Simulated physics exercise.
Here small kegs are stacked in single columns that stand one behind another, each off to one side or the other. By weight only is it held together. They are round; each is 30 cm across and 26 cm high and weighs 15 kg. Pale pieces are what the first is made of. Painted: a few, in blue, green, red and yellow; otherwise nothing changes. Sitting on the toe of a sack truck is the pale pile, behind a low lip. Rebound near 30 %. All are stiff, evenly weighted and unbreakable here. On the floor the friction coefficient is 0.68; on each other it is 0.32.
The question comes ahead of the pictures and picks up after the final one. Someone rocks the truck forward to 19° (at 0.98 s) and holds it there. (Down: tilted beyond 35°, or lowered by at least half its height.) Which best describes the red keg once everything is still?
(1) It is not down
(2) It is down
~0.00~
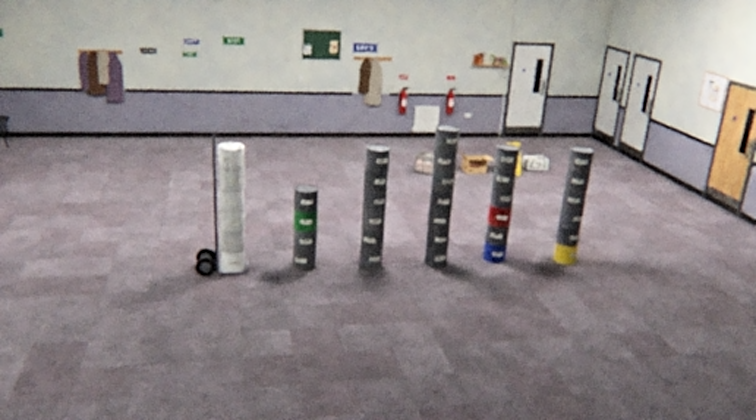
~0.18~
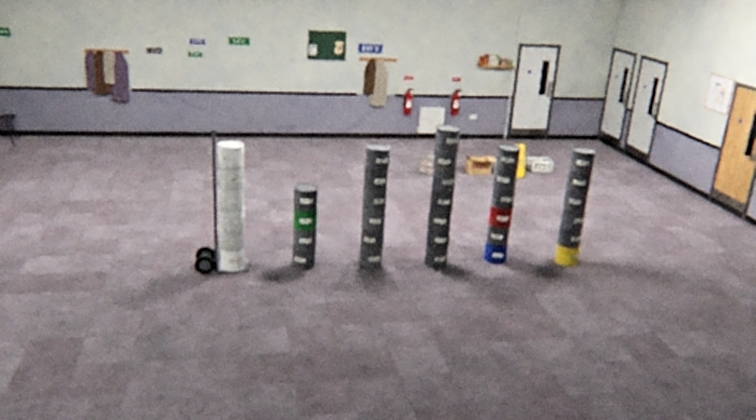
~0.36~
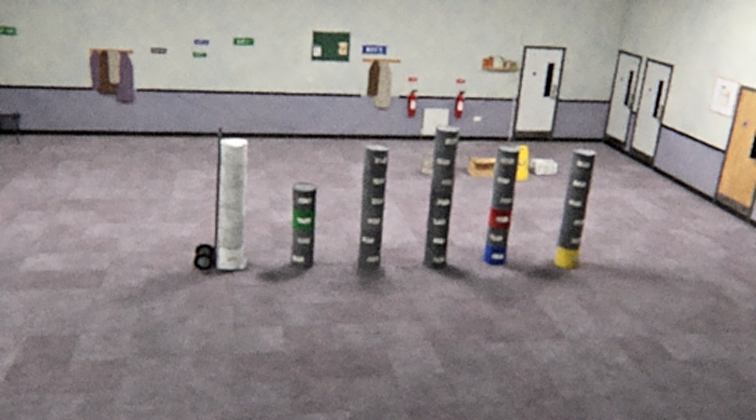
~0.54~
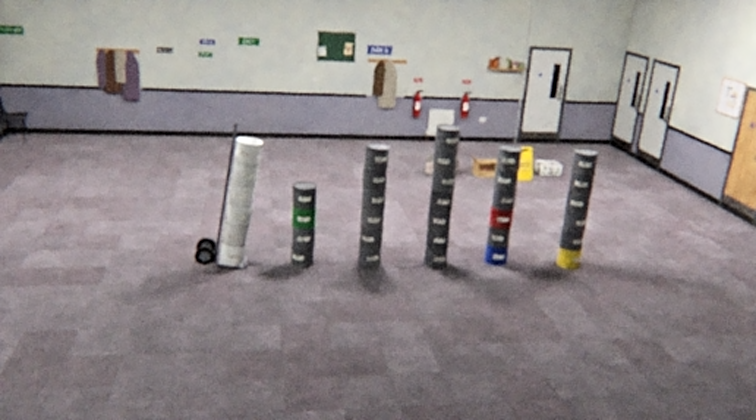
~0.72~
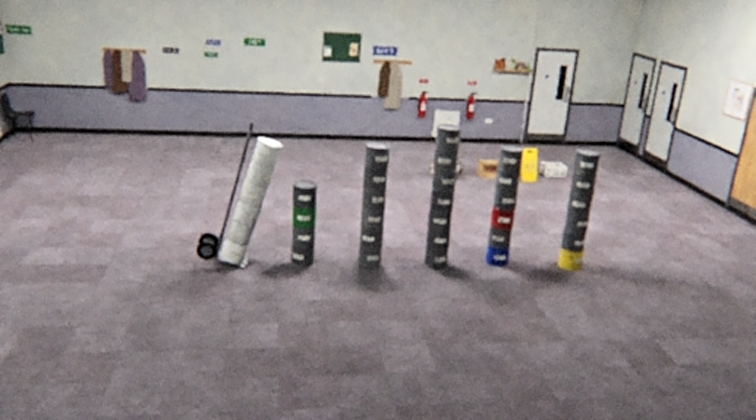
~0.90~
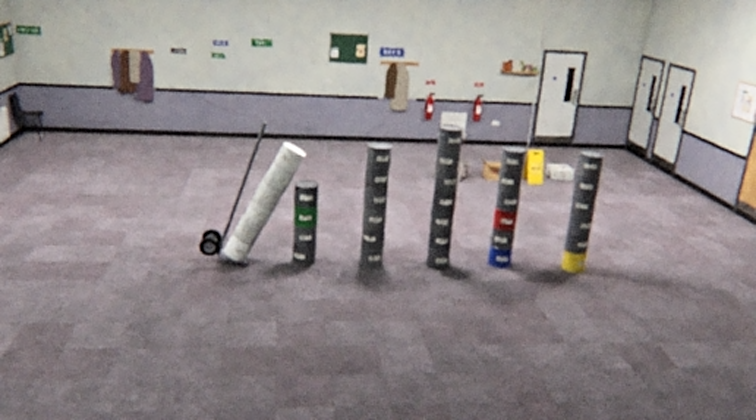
(2) It is down.
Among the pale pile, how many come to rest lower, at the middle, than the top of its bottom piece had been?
The total comes to 6.
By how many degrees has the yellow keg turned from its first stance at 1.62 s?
Angle at that time, about 0 degrees.
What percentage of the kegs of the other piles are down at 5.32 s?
90 per cent.
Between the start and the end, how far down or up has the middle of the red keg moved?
Lower, by roughly 50 cm.
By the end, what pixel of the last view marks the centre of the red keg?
Near (585, 279).
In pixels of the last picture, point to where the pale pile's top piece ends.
At about (345, 250).
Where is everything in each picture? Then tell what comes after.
In the first picture (pixels give the middle of a visible side; the camera moves round a little), truck frame (214, 163) 0° forward; red keg (503, 218); yellow keg (571, 255); blue keg (499, 254); none of the others has stirred.
Truck frame (214, 162) 0° forward; red keg (504, 218), in the second picture.
Truck frame (219, 159) 3° forward; red keg (504, 220), in the third picture.
Truck frame (231, 155) 9° forward, top of the pale pile leaning 8°; red keg (505, 220); none of the others has stirred, in the fourth picture.
Truck frame (245, 153) 15° forward, top of the pale pile leaning 17°; red keg (506, 220); none of the others has stirred, in the fifth picture.
Truck frame (255, 153) 19° forward, top of the pale pile leaning 27°; red keg (508, 221); green keg (306, 218); blue keg (503, 259); none of the others has stirred, in the sixth picture.
After 1.62 s, 6 of the pale pile down; 3 of the 29 other kegs down; red keg unmoved; green keg 57° from how it stood, 26 cm lower.
After 2.72 s, 6 of the pale pile down; 9 of the 29 other kegs down; red keg unmoved; green keg on its side.
After 3.94 s, 6 of the pale pile down; 20 of the 29 other kegs down; red keg on its side; green keg on its side.
After 5.32 s, 6 of the pale pile down; 26 of the 29 other kegs down; red keg on its side; green keg on its side.
In the end (6.9 s), 6 of the pale pile down; 26 of the 29 other kegs down; red keg on its side; green keg on its side; blue keg unmoved. From the last view, middles, red keg near (585, 279), green keg near (284, 222).
